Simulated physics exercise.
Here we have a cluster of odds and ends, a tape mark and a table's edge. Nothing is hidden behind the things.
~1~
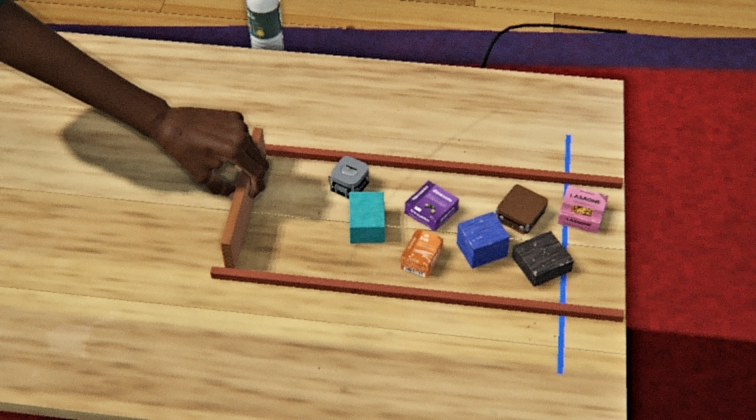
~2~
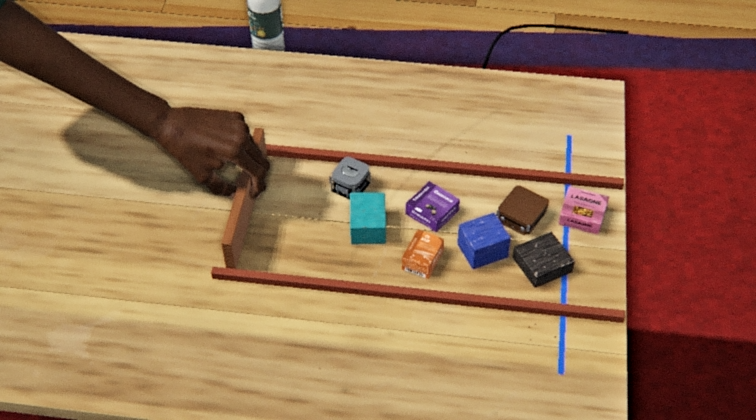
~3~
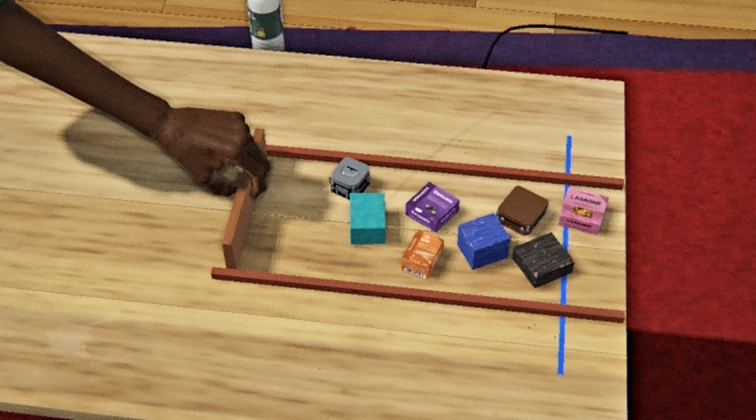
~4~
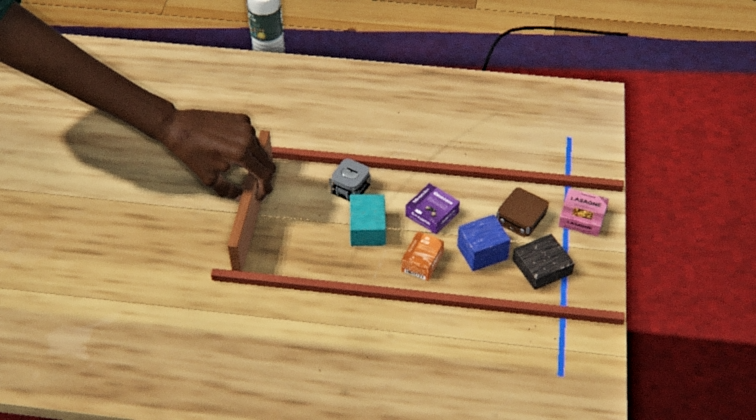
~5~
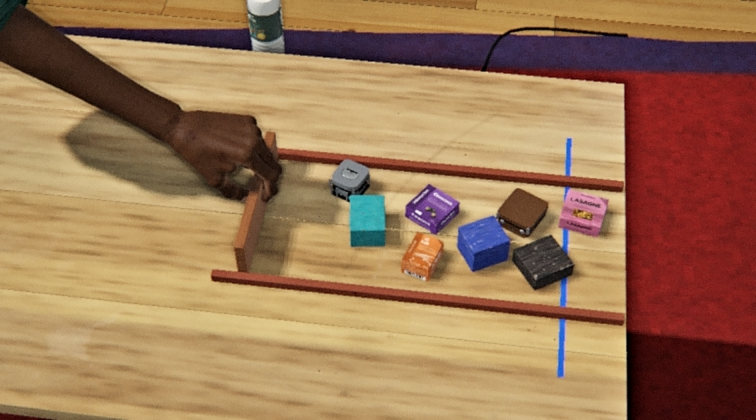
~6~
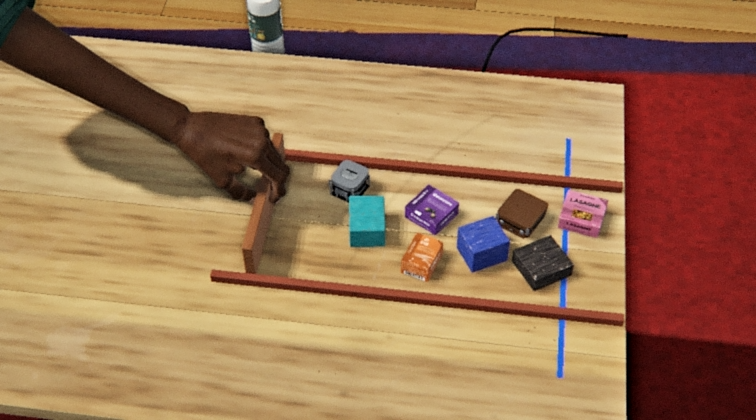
In this clip, a hand holds an upright wooden board between two rails on a table, left of eight small colorful objects near a blue line, then slides it slightly to the right while the objects stay still.
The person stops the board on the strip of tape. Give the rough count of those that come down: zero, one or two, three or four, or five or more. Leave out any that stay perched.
Outcome: The number that fall off is three or four.
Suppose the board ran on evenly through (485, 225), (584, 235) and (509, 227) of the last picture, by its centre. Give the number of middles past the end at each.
Place by place, 0, 5 and 1.
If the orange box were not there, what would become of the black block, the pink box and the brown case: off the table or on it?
The black block goes over, the pink box tumbles off, the brown case falls.
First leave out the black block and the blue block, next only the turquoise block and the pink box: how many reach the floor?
Fallen: 2, and 1 in the other try.
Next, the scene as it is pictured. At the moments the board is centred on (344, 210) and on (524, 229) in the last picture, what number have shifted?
At the one place 1, at the other 8.
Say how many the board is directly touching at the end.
In contact: 3.
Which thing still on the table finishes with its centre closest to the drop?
The blue block ends nearest.
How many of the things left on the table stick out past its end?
That would be 2.
Early on, none off yet; pink box at rest near (583, 214); black block at rest near (543, 263); brown case at rest near (522, 215).
A while later, none off yet; pink box travelled about its own width near (610, 217); black block travelled about its own width near (574, 267); brown case travelled about its own width near (563, 224).
Finally, the number that fall off is three or four; lost, brown case, black block and pink box.
